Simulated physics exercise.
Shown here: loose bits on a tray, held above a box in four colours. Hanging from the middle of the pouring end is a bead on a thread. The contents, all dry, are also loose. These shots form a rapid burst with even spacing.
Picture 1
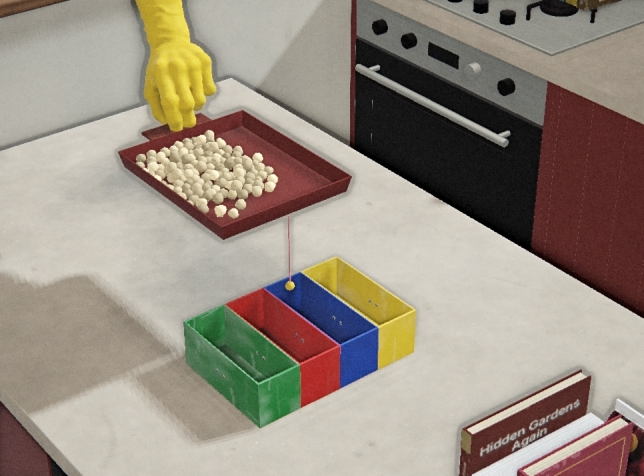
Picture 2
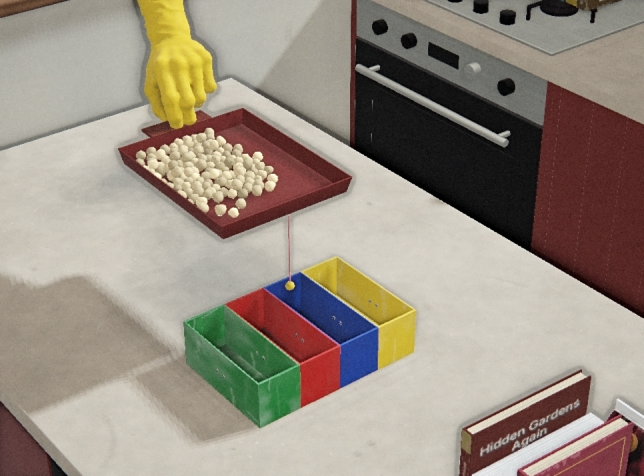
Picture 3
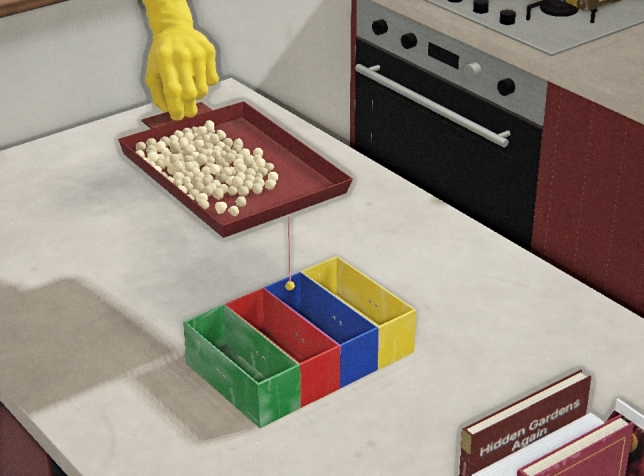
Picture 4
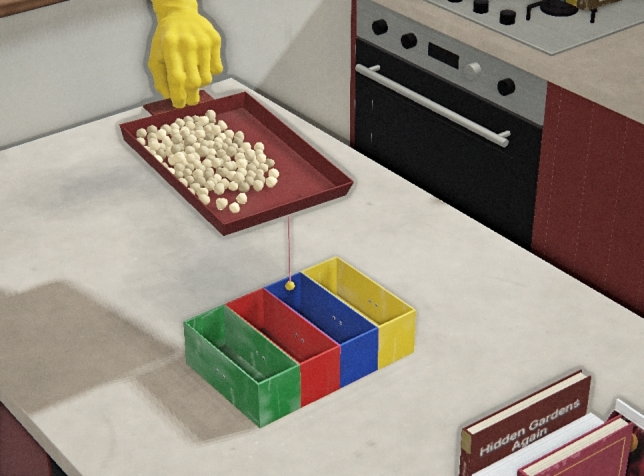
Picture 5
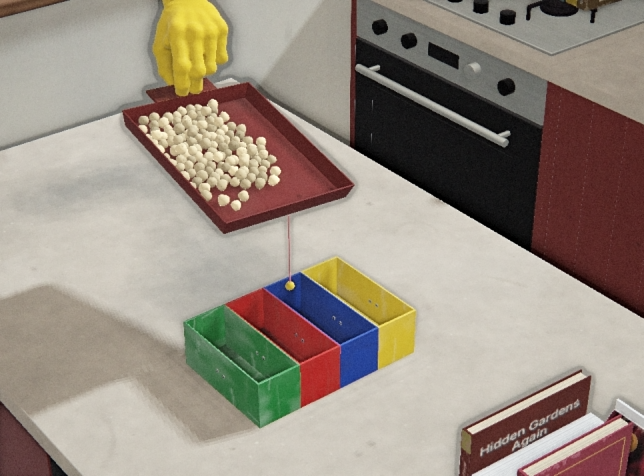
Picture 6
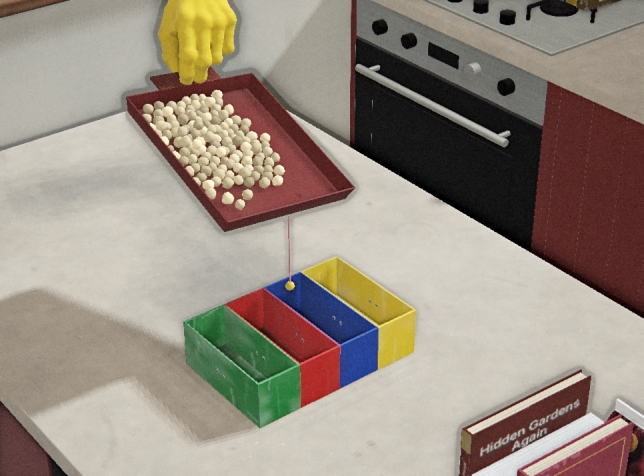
At first, a yellow-gloved hand holds a dark red tray of pale, round nuts level above a box with green, red, blue and yellow cells. The hand then lifts the back of the tray, gradually steepening it with its right front corner lowest, and a few nuts begin shifting.
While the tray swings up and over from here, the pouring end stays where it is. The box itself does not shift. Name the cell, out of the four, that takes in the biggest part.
Yellow.
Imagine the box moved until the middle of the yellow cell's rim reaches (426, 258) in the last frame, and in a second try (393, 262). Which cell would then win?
So the first one goes to the cell in red and the second to the cell in blue.
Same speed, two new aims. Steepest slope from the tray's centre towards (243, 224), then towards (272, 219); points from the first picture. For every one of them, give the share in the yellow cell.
Respectively 0 % and 10 %.
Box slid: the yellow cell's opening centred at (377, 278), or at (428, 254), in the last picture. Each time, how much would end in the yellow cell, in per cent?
I'd expect some 40 percent, and then some 0 percent.
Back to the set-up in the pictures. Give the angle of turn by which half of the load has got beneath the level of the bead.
Around 105 degrees of turn.
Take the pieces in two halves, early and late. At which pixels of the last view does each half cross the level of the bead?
Close to (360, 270), then close to (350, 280).
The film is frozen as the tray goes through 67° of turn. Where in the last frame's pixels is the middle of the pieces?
About (309, 181).
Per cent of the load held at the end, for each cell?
Result, per cent by cell: Green 0; red 0; blue 20; yellow 60.
Soon, tray tipped steeply; most on the tray; a stray few in the yellow cell; a stray few in the blue cell; a small part falling or outside the box.
A while on, tray tipped past a quarter turn; about a quarter on the tray; about a third in the yellow cell; a small part in the blue cell; a stray few in the red cell; about a third falling or outside the box.
Towards the end, tray tipped past a quarter turn; about two thirds in the yellow cell; about a quarter in the blue cell; a stray few in the red cell; a small part falling or outside the box.
Finally, tray tipped past a quarter turn; about two thirds in the yellow cell; about a quarter in the blue cell; a stray few in the red cell; none in the green cell; a small part outside the box.
